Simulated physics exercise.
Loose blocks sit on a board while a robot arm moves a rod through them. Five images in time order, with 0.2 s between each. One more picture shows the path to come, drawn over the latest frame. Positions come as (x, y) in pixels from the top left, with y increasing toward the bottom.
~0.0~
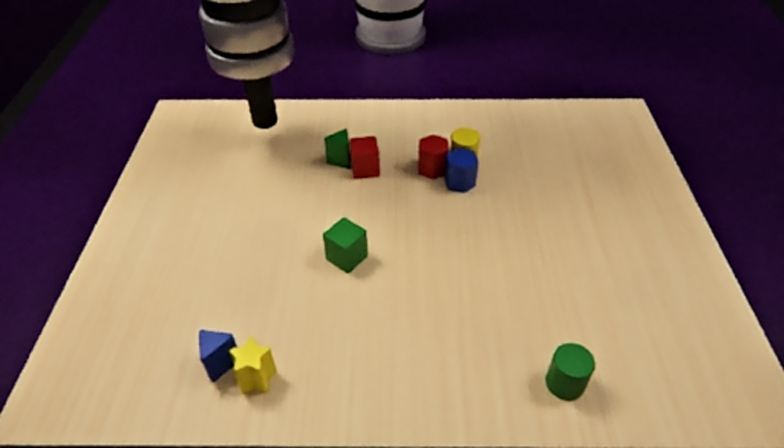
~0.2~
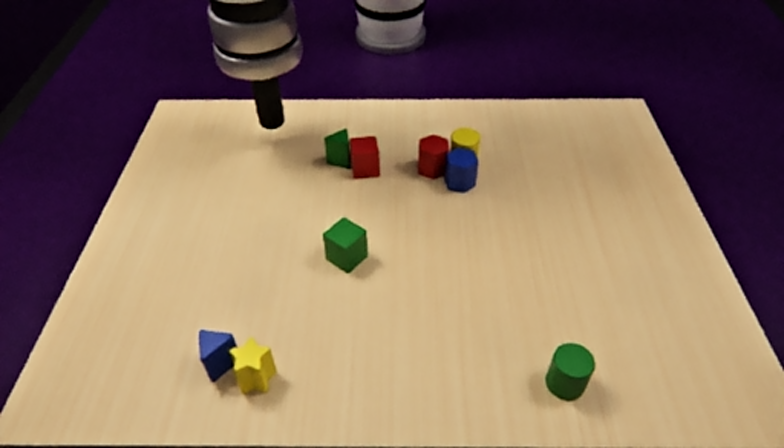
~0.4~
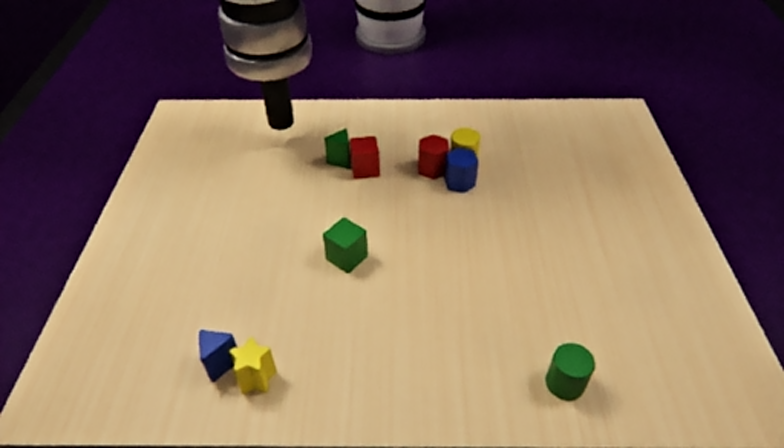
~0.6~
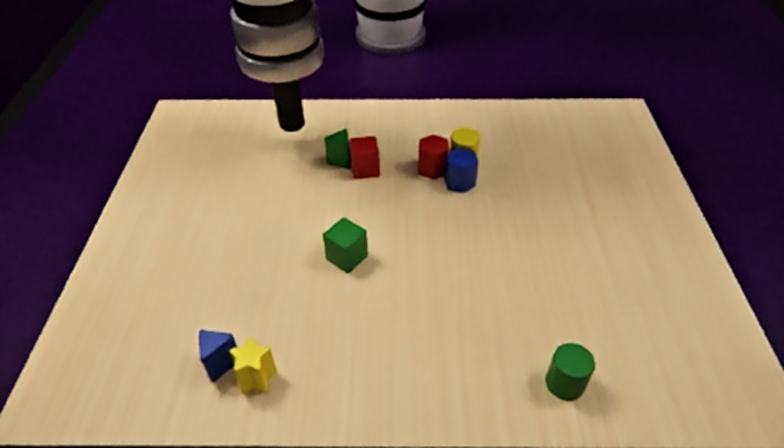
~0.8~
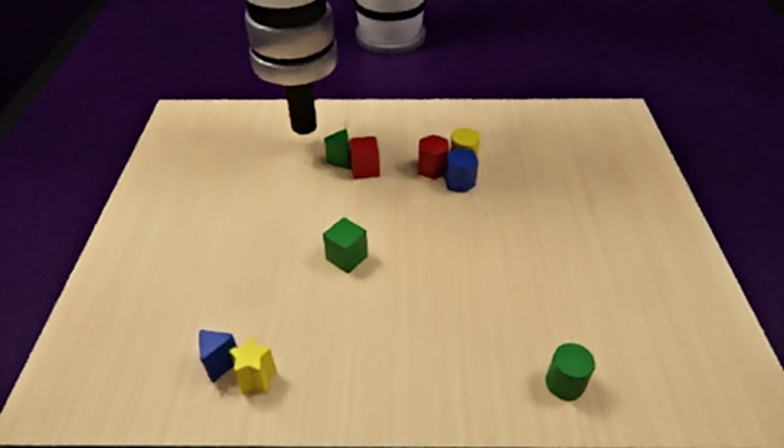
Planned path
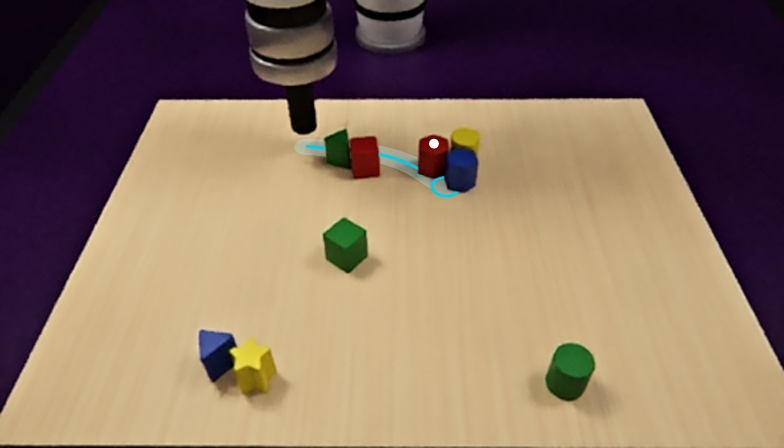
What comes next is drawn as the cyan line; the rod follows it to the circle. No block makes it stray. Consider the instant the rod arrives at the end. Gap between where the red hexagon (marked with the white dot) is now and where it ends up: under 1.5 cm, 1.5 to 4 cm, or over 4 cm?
Final distance: More than 4 cm.
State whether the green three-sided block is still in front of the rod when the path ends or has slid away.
The rod loses it on the way.
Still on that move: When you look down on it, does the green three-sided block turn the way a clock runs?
I'd say yes.
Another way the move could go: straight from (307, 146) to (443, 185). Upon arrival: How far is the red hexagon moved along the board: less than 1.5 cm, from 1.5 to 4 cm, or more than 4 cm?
Answer: 1.5 to 4 cm.
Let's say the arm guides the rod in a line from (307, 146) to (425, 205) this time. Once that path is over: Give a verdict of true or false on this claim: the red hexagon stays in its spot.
That is false.
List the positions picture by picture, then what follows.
The first picture shows rod tip (266, 122); block tops, green three-sided block (339, 136); red square piece (364, 144); red hexagon (434, 144); blue hexagon (462, 157).
The second picture shows rod (273, 123); blocks unchanged.
The third picture shows rod (282, 124); blocks unchanged.
The fourth picture shows rod (292, 125); blocks unchanged.
The fifth picture shows rod (305, 128); green three-sided block (339, 136); red square piece (364, 144); red hexagon (434, 144); blue hexagon (462, 157).
Path on the board, from (307, 146) via (357, 151) and (405, 162), ending at (446, 187); the dot is on the red hexagon.
On the path given first. One third of the way, rod (356, 133); green three-sided block (344, 139), turned 40° clockwise; red square piece (368, 147).
Two thirds of the way, rod (406, 144); green three-sided block (344, 139), turned 45° clockwise; red square piece (369, 148).
At the end, rod (447, 168); green three-sided block (344, 139), turned 45° clockwise; red square piece (369, 148); red hexagon (475, 154), turned 20° anticlockwise; blue hexagon (495, 171).
